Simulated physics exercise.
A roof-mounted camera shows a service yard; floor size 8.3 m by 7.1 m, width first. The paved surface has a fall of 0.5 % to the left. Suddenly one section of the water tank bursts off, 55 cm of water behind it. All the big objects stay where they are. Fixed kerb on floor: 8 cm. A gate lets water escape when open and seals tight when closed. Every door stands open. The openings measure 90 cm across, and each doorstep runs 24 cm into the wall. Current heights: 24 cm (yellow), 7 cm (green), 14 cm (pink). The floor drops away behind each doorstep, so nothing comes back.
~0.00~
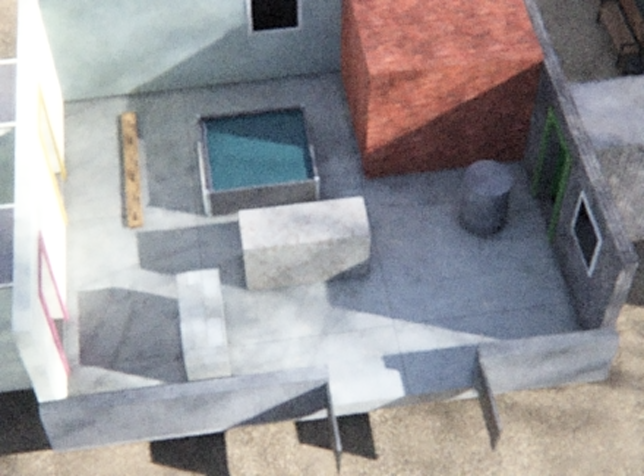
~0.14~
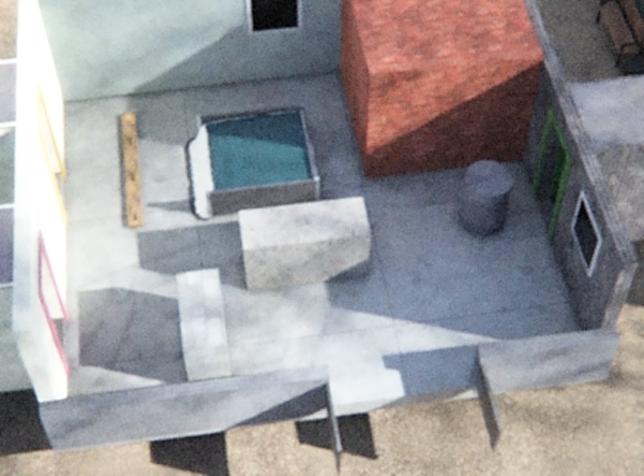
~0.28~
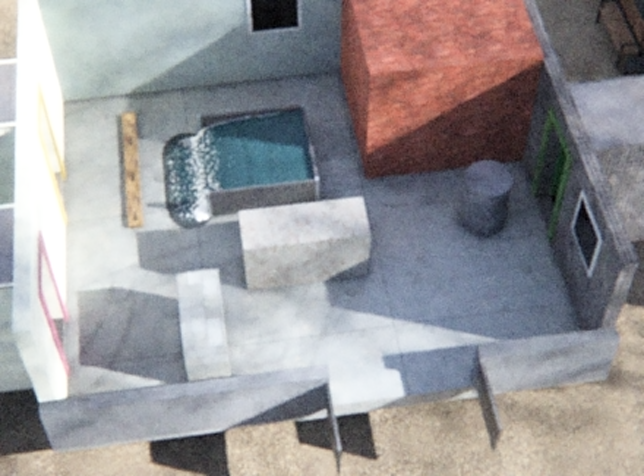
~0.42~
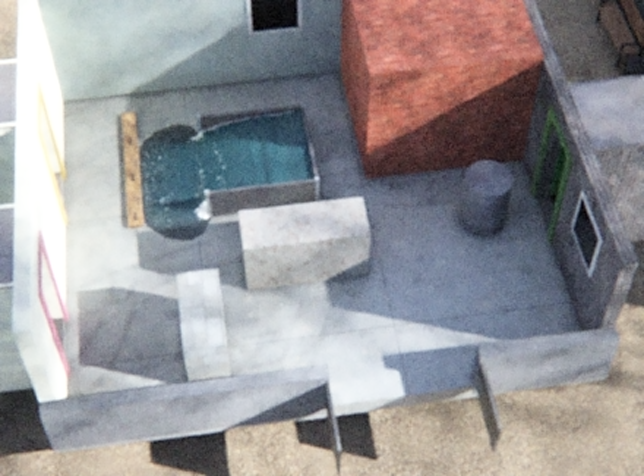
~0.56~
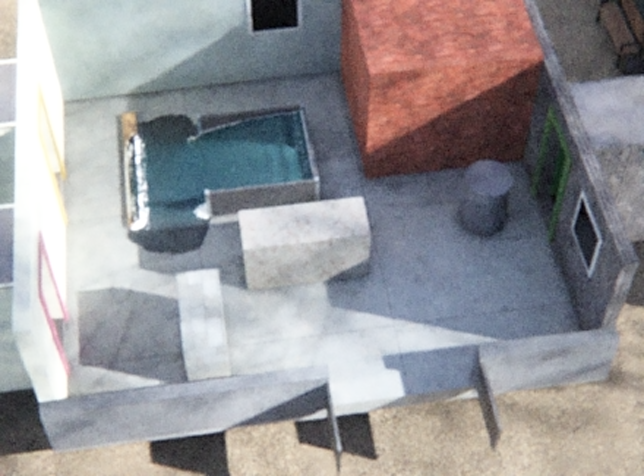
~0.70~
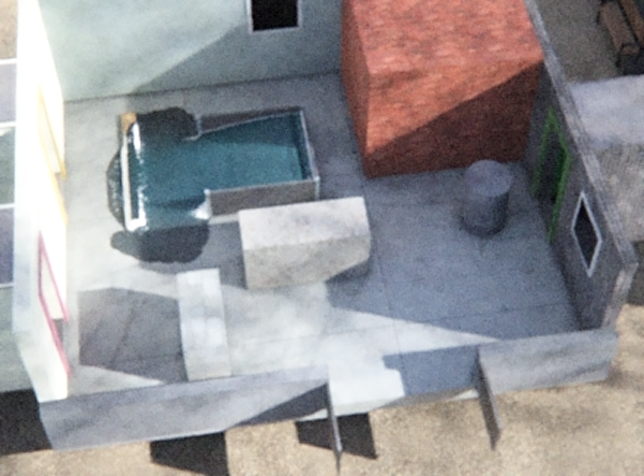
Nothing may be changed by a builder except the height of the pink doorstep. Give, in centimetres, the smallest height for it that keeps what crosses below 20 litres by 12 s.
Close to 7.5 cm is just enough.
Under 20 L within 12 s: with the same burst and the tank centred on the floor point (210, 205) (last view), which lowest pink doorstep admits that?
With that change, some 7.5 centimetres.
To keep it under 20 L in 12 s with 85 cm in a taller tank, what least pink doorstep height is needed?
The step needs to be some 12.0 cm.
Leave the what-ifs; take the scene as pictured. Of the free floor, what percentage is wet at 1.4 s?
20 %.
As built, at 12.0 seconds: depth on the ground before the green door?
Lab note: Depth approx. 0.0 cm.
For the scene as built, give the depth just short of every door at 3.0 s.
Door depths (cm): Yellow = 16, green = 0, pink = 10.
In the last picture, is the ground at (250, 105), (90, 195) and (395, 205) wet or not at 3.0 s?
Point by point: Bone dry, then soaked, then bone dry.
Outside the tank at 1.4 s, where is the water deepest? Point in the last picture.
Around (65, 212).
After 1.4 s water covers 20 % of the floor, deepest (30 cm) near (65, 212); it has not reached the pink door.
After 3.0 s water covers 30 % of the floor, deepest (25 cm) near (63, 103); 10 cm at the pink door, 0 litres in over its 14 cm doorstep.
After 12.0 s water covers 85 % of the floor, deepest (8 cm) near (144, 164); 7 cm at the pink door, 0 litres in over its 14 cm doorstep.
At the pink door as built, the water arrived by 1.9 s and peaked near 13 cm at 7.0 s.
With a doorstep of 7 cm, 28 litres would have come in within the 12 s; with 9.5 cm, 7 litres. So under 20 litres takes about 7.5 cm.
